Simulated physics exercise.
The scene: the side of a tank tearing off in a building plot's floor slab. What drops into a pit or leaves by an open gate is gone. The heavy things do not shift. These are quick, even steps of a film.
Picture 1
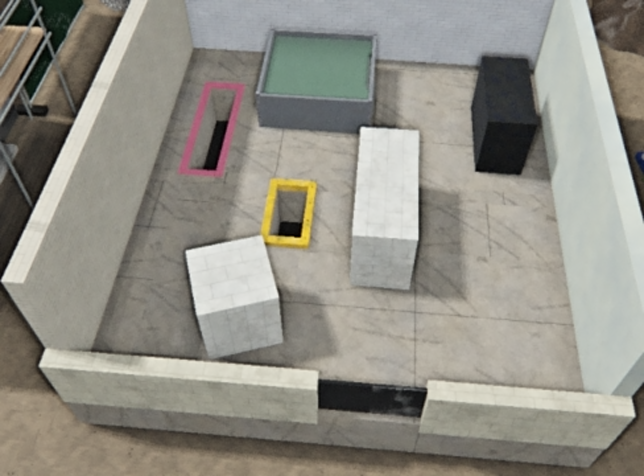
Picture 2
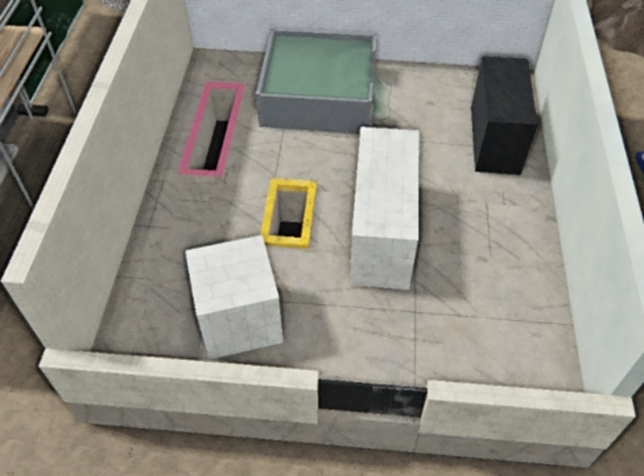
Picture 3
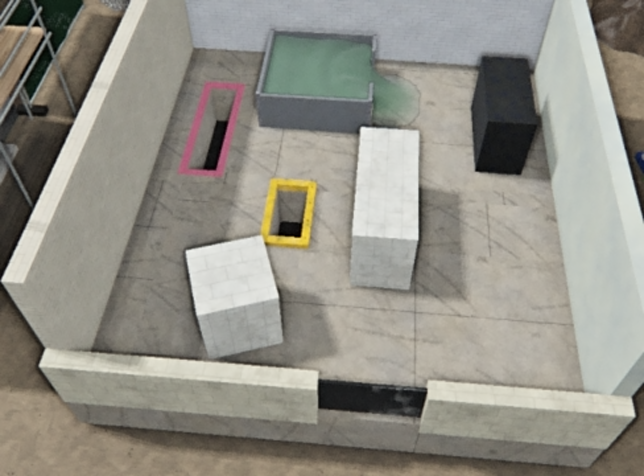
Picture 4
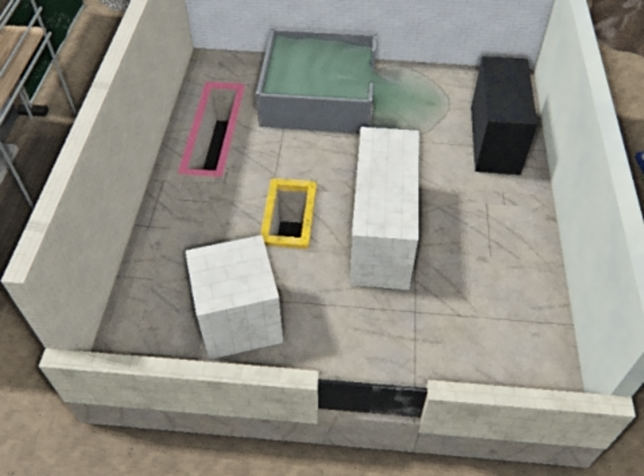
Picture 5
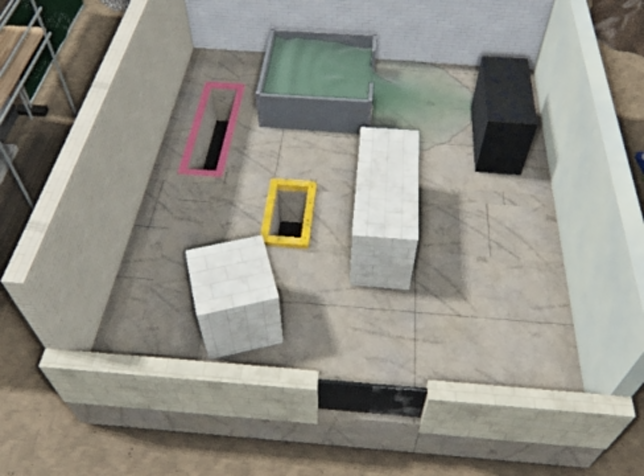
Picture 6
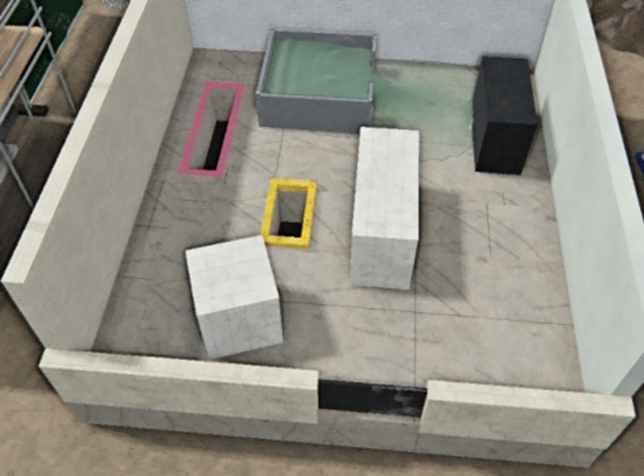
The clip opens on still green water in a grey tank at the back of a walled floor with pits and blocks. Water then pours from the tank's right side and spreads rightward across the slab in a thin, pale green sheet, reaching the black block.
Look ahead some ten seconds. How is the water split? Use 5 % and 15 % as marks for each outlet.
In the end: The gate takes less than 5 %; the pink pit takes less than 5 %; the yellow pit takes less than 5 %.
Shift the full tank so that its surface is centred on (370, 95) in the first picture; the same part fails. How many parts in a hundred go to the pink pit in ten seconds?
Parts in a hundred: Pink 8.
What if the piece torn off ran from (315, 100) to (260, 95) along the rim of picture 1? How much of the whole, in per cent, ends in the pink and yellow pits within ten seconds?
Per cent: Pink 12, yellow 12.
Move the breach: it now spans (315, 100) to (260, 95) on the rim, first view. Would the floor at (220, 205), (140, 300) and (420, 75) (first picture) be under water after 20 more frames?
One after the other: Awash, under water, dry.
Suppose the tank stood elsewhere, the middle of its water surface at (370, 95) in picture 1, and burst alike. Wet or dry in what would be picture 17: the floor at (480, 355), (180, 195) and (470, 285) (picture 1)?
One after the other: Wet, free of water, under water.
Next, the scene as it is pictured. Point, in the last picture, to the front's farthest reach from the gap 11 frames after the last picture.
Around (518, 296).
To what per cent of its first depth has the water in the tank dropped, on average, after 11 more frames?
About 52 per cent.
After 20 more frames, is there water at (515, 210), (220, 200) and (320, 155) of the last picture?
In that order: Flooded, not flooded, no water.
A moment on, water covers 15 % of the floor; the gate 0 %, the pink pit 0 %, the yellow pit 0 %.
Next, water covers 30 % of the floor; the gate 0 %, the pink pit 0 %, the yellow pit 0 %.
Then, water covers 45 % of the floor; the gate 0 %, the pink pit 0 %, the yellow pit 0 %.
Later, water covers 55 % of the floor; the gate 0 %, the pink pit 0 %, the yellow pit 0 %.
In the end, water covers 80 % of the floor; the gate 0 %, the pink pit 1 %, the yellow pit 0 %.
